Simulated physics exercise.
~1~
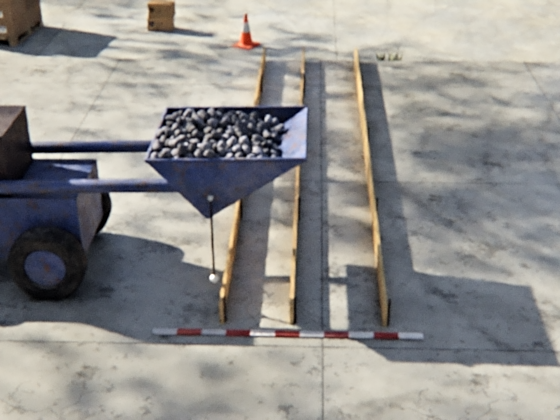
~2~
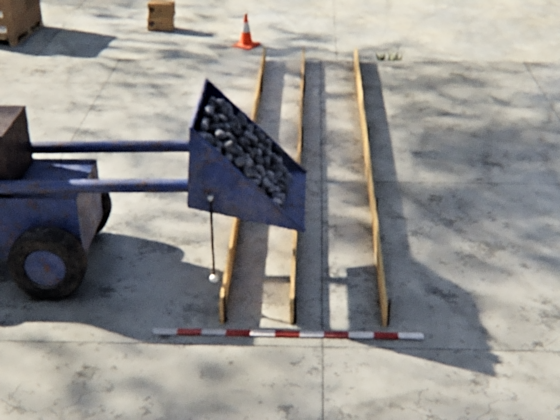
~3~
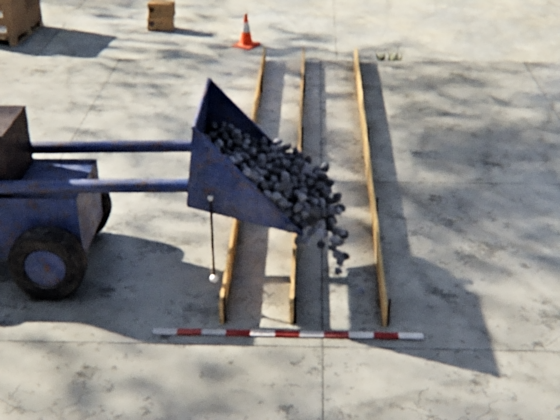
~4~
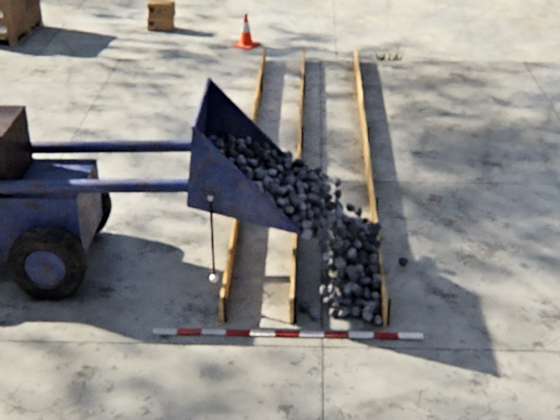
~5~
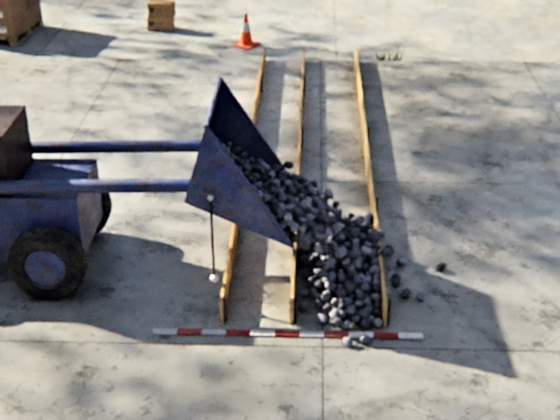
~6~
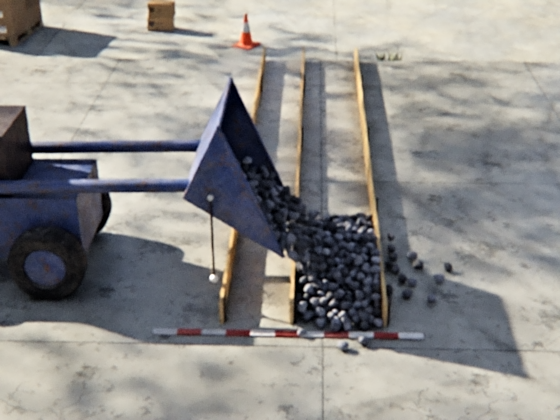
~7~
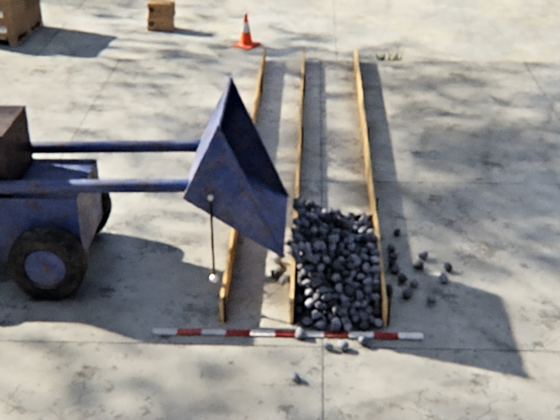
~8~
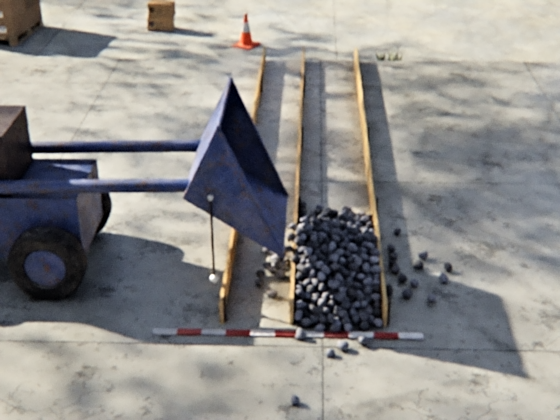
A blue loader at the left holds a bucket heaped with smooth dark grey stones over a sunlit concrete yard, seen from above. Three wooden planks run away from the viewer, with a red and white staff across their near ends and an orange cone behind. The bucket tips down to the right, and the stones slide over its lip, pouring into the far bay. It pauses, then tips more steeply, and the rest follow. Finally the bucket hangs empty, most stones lie piled between the middle and right planks, and a few are scattered outside.
